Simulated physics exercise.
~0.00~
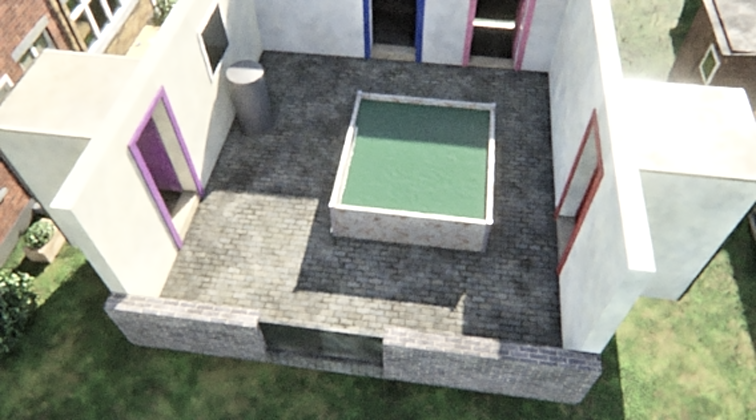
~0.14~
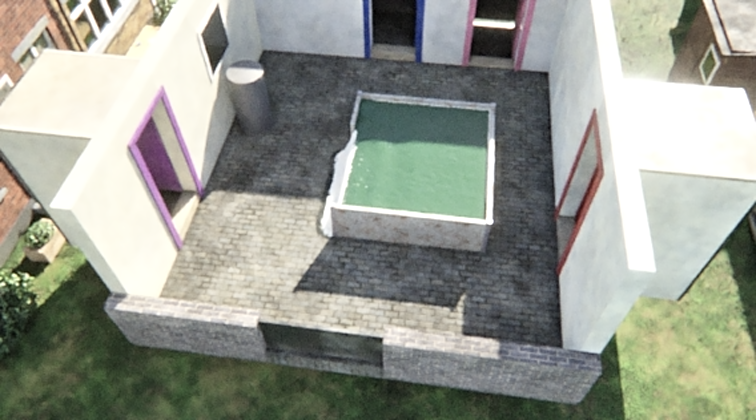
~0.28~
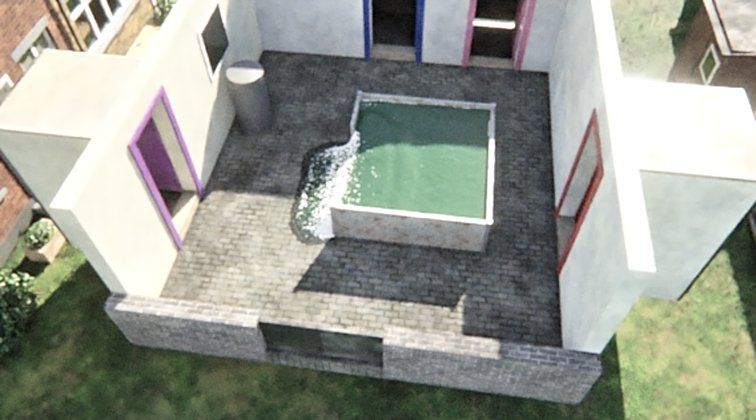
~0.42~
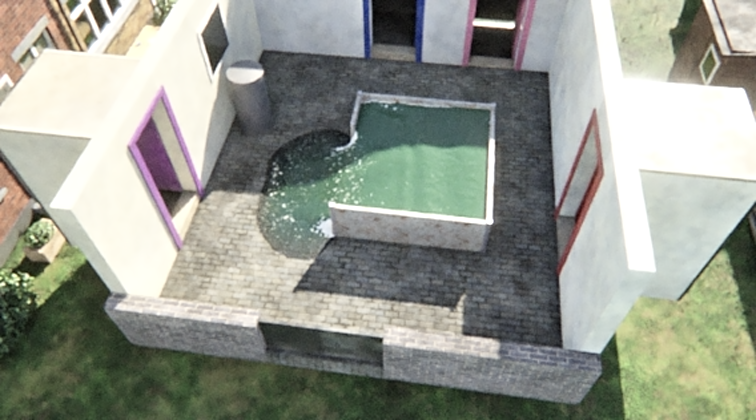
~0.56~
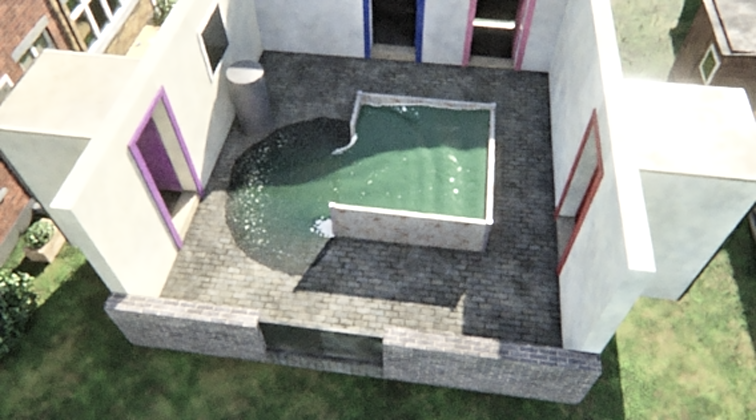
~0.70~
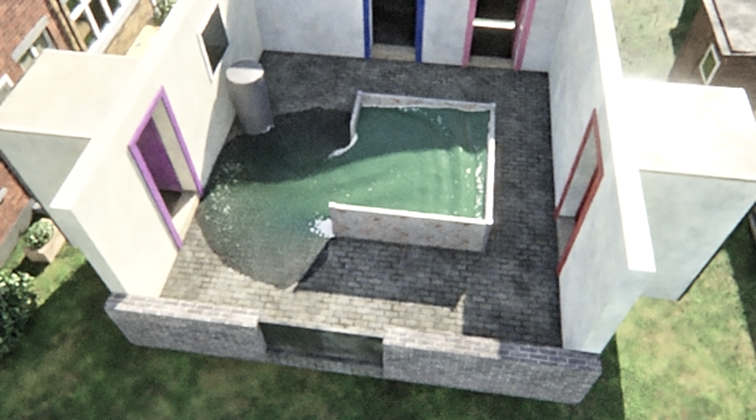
Green water bursting through the left side of a raised tank and spreading in a widening pool across a paved courtyard.
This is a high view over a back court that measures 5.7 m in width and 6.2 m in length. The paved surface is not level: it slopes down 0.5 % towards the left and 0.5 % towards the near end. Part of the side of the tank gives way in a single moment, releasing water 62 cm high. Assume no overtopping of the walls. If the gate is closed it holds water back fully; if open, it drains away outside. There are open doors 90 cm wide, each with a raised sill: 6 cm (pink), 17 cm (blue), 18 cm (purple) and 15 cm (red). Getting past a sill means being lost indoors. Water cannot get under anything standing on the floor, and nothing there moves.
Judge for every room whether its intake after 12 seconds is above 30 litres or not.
The pink door: Intake above; the blue door: Intake not above; the purple door: Intake above; the red door: Intake not above.
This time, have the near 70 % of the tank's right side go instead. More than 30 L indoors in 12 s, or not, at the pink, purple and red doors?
Here's how it goes: Pink exceeds it, purple falls short, red exceeds it.
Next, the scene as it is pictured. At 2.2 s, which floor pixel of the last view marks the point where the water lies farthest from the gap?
I'd put it near pixel (264, 50) of the last picture.
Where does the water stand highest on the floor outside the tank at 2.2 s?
Roughly at pixel (154, 309).
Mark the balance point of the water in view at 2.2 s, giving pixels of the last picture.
(330, 189).
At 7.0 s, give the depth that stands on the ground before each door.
You'd get pink at 3 cm, blue at 7 cm, purple at 15 cm, and red at 12 cm.
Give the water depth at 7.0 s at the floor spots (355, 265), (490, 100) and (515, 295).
Roughly 6, 3, 17 cm.
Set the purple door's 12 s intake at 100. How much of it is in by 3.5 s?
Around 90 percent.
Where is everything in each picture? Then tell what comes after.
The first picture shows still water, 62 cm deep, in the tank at (418, 156).
In the second picture, water pours out at (346, 181) and has run 0.9 m, to (326, 233); typically 9 cm deep outside, 62 cm at the tank's back.
In the third picture, the front is at (306, 238), 1.1 m from the gap at (347, 183); 1.3 m2 of floor is under water; 62 cm left at the back of the tank.
In the fourth picture, the front is at (273, 241), 1.5 m from the gap at (347, 184); 2.7 m2 of floor is under water; 62 cm left at the back of the tank.
In the fifth picture, the front is at (242, 160), 2.0 m from the gap at (347, 185); 4.4 m2 of floor is under water; 61 cm left at the back of the tank.
In the sixth picture, water pours out at (347, 185) and has run 2.4 m, to (199, 204); typically 6 cm deep outside, 56 cm at the tank's back.
After 1.4 s water covers 30 % of the floor and is deepest (41 cm) near (218, 185); pink door not reached, blue door not reached, purple door 35 cm at the sill, 21 L in, red door not reached.
After 2.2 s water covers 35 % of the floor and is deepest (54 cm) near (154, 309); pink door not reached, blue door not reached, purple door 37 cm at the sill, 100 L in, red door not reached.
After 3.5 s water covers 65 % of the floor and is deepest (37 cm) near (150, 321); pink door not reached, blue door 3 cm at the sill, 0 L in, purple door 26 cm at the sill, 186 L in, red door not reached.
After 7.0 s water covers 95 % of the floor and is deepest (20 cm) near (487, 364); pink door 3 cm at the sill, 0 L in, blue door 7 cm at the sill, 0 L in, purple door 15 cm at the sill, 209 L in, red door 12 cm at the sill, 2 L in.
After 12.0 s water covers 100 % of the floor and is deepest (13 cm) near (373, 123); pink door 10 cm at the sill, 77 L in, blue door 11 cm at the sill, 0 L in, purple door 10 cm at the sill, 209 L in, red door 9 cm at the sill, 3 L in.
